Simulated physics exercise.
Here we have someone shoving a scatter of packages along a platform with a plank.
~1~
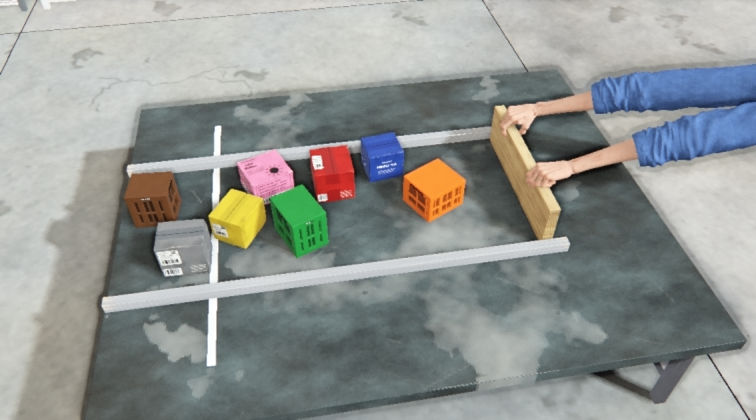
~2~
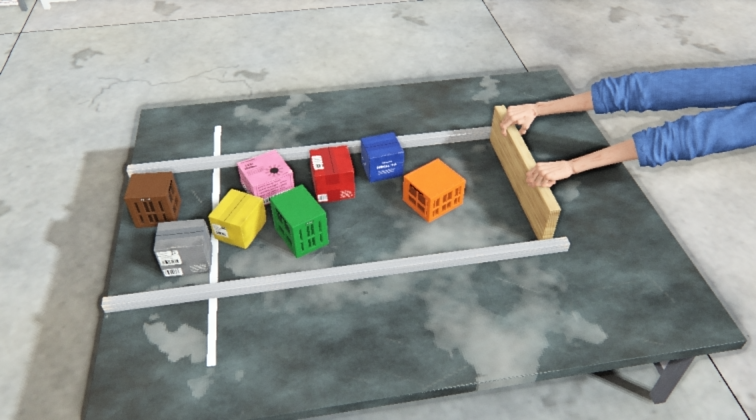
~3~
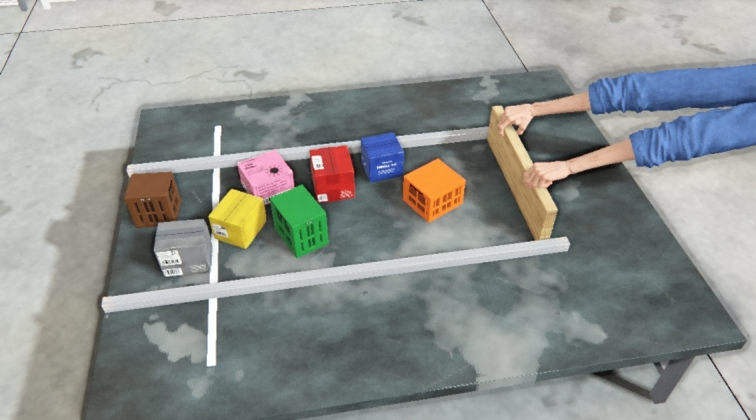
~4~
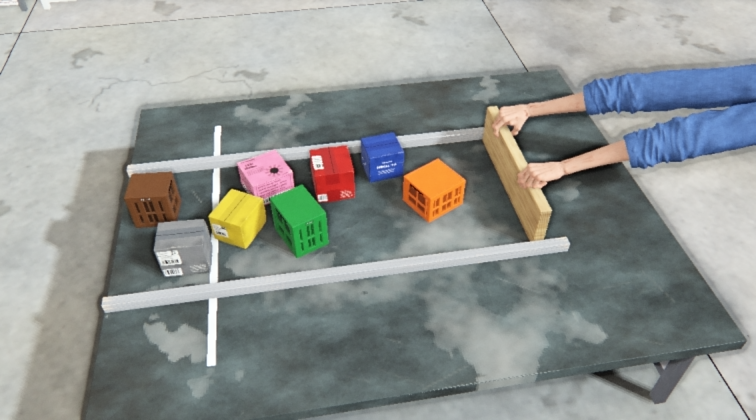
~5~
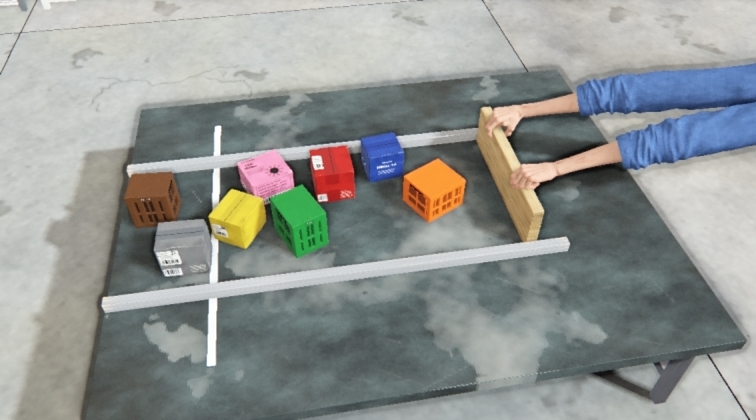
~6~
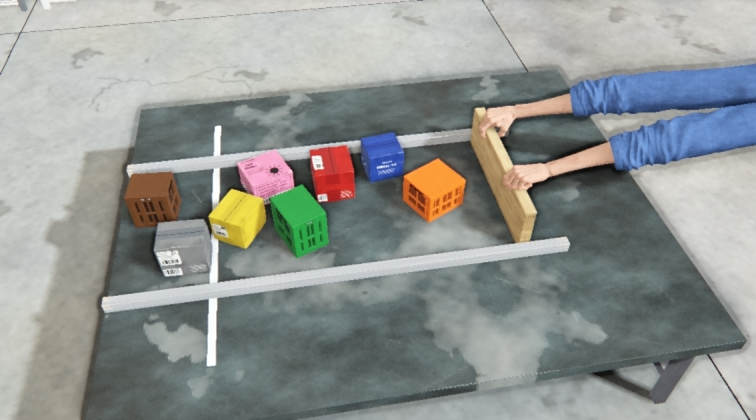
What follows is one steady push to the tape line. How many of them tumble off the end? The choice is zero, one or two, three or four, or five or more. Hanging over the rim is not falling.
Outcome: The number that fall off is one or two.
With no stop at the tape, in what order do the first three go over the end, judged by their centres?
They are the brown crate, then the pink box, then the grey parcel.
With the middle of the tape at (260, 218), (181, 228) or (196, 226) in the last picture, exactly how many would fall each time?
It would be 0, 5 and 2.
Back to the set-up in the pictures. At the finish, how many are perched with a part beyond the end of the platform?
That would be 0.
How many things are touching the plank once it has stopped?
It touches 3.
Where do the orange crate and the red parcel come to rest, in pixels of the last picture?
About (189, 211), and the other about (150, 190).
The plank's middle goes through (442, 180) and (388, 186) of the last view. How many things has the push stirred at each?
At the one place 1, at the other 3.
Soon after, none off yet; brown crate at rest near (154, 200); grey parcel at rest near (185, 248); yellow parcel at rest near (239, 219).
By the end, the number that fall off is one or two; fallen, pink box and brown crate.
